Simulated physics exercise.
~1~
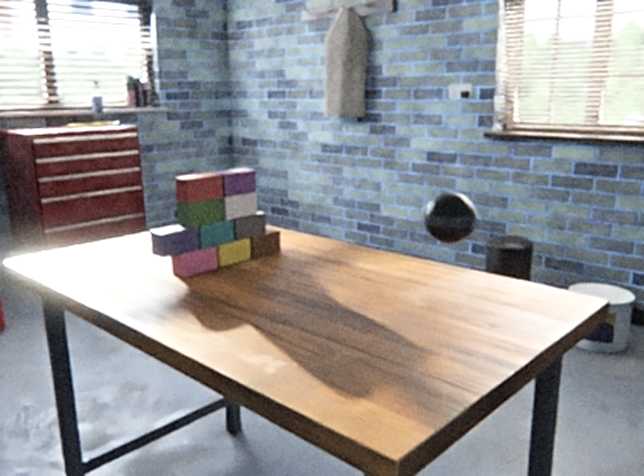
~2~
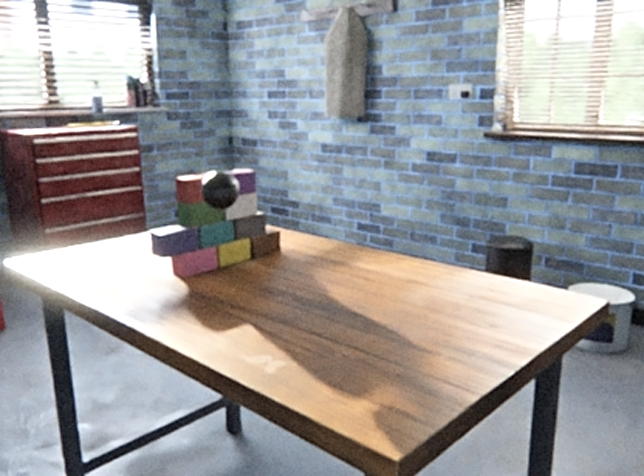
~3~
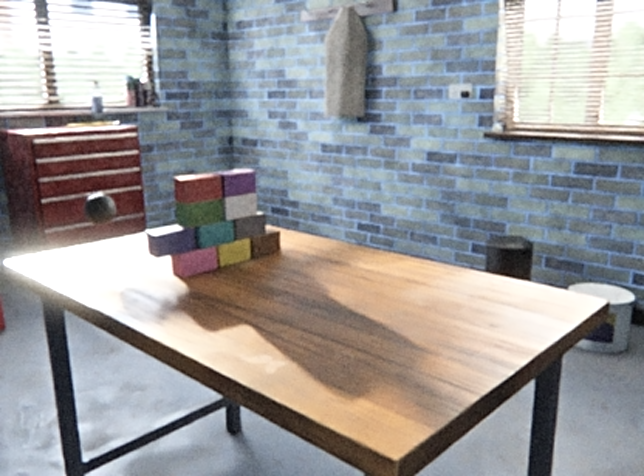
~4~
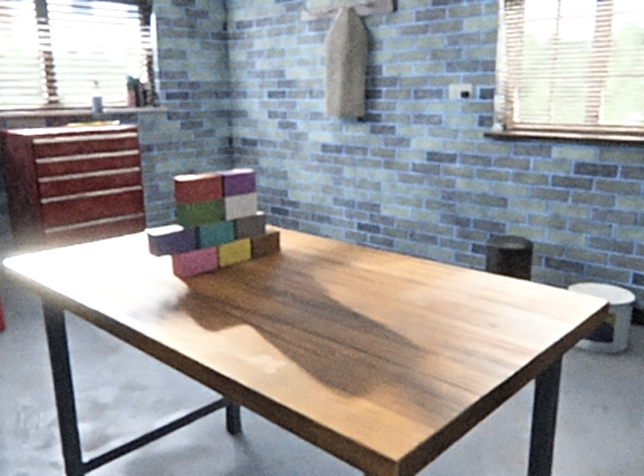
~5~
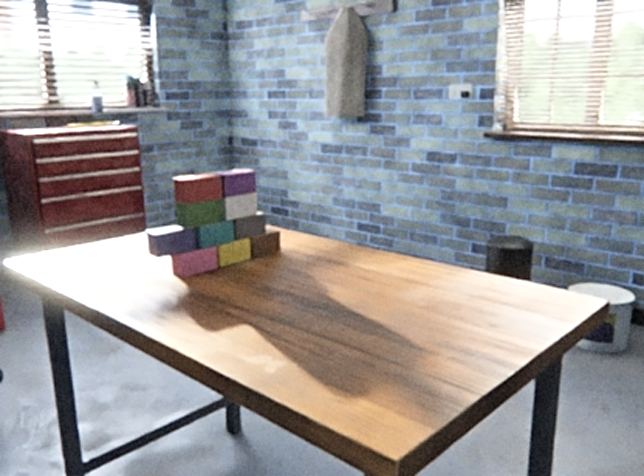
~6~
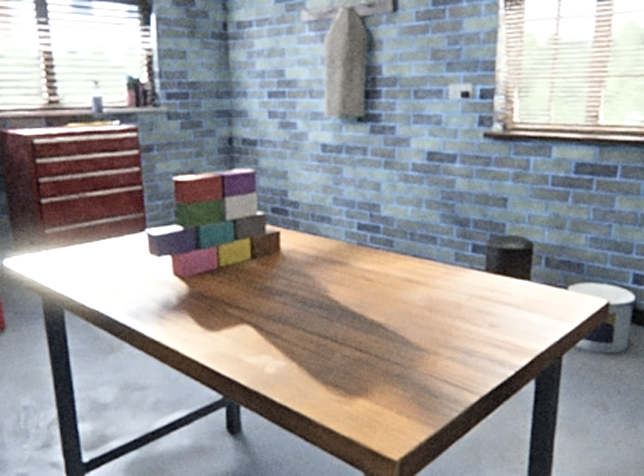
A black ball hangs in the air over the right side of a wooden table in a workshop with blue brick walls, seen from a fixed, slightly raised view. A small stack of coloured blocks, among them red, green, purple, white, turquoise, pink, yellow and brown, stands toward the back left, with a red drawer cabinet behind. The ball flies left and passes across the upper part of the stack. It carries on beyond the blocks, lower and in front of the cabinet, then disappears from sight. The stack is left standing, every block still in place.
